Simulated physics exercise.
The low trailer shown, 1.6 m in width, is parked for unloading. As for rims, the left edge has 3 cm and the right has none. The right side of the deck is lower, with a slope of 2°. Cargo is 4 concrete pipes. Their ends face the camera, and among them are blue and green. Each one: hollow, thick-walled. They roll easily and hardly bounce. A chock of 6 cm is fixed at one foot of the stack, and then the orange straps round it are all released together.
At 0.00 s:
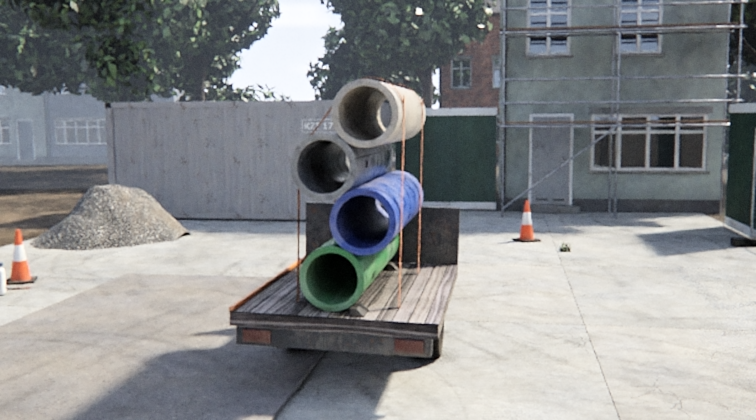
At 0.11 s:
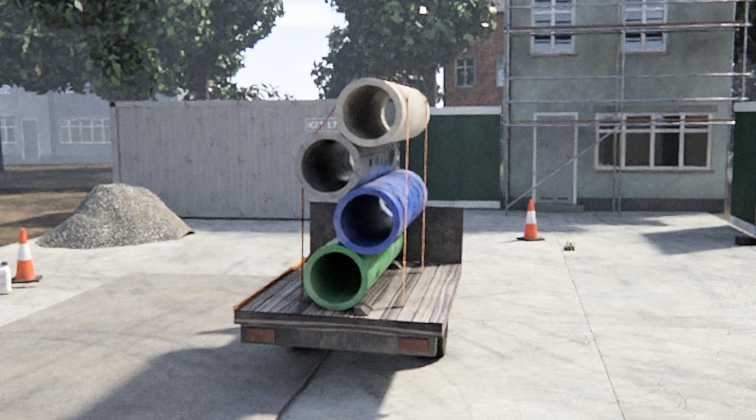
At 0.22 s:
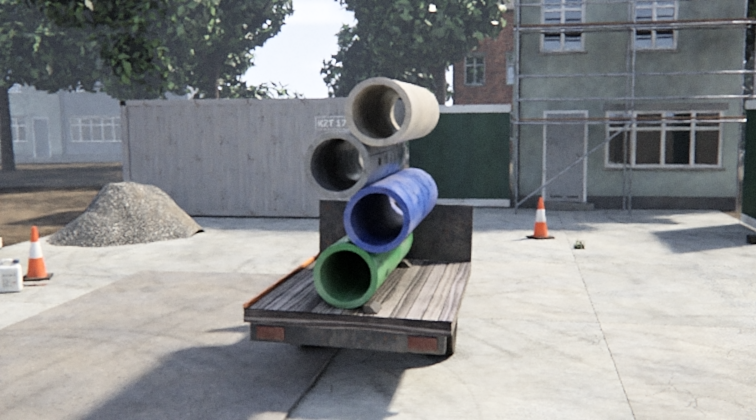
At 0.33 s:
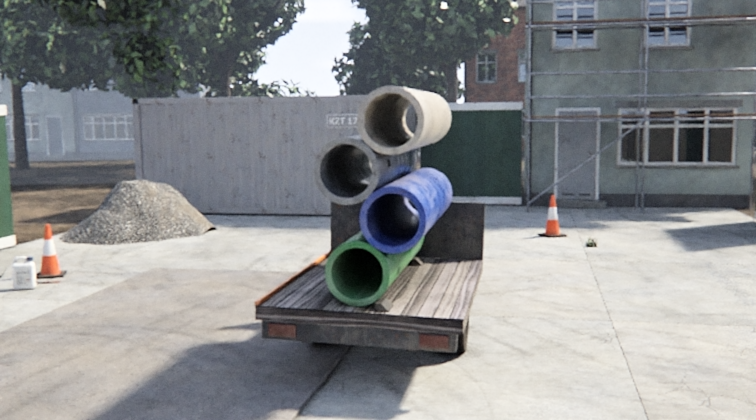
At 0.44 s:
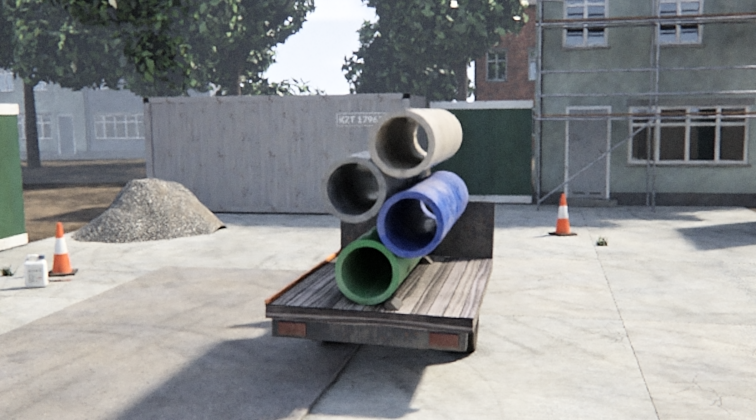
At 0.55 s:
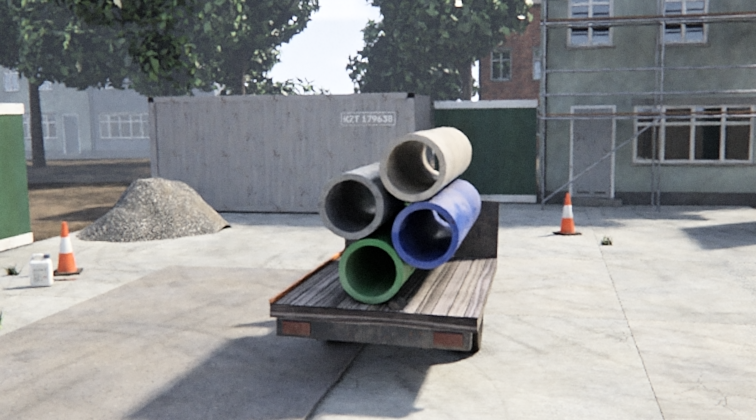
In a paved yard, the orange straps around four stacked pipes on a flat trailer came away, and the upper pipes sank while the blue one slid down to the right beside the green.
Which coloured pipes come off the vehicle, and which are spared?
Blue: Drops off. Green: Stays put.
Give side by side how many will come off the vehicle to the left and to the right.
0 left, 2 right.
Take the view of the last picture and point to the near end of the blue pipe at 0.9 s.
I'd put it somewhere around (468, 278) in that view.
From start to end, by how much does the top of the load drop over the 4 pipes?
About 125 cm lower.
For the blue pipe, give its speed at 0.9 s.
1.0 m/s or so.
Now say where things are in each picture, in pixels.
The first picture shows blue (363, 222), green (331, 280); straps on; chock at (355, 312); the deck slopes 2° down to the right; 1 of the 4 lie on the deck itself.
The second picture shows blue (367, 221), green (335, 278); straps tight.
The third picture shows blue (377, 220), green (345, 277); no straps.
The fourth picture shows blue (392, 220), green (357, 274); no straps.
The fifth picture shows blue (410, 225), green (366, 273); no straps.
The sixth picture shows blue (425, 236), green (370, 272); no straps; chock at (394, 305).
By 0.9 s, blue is on the deck, 10 cm from the right edge, rolling right; green is on the deck, 75 cm from the left edge, rolling left; 0 off so far.
By 1.2 s, blue is dropping off the right side; green is on the deck, 70 cm from the left edge, rolling left; 1 off so far.
Finally (8.9 s), blue is on the ground to the right; green is on the deck, 80 cm from the left edge; 2 off so far.
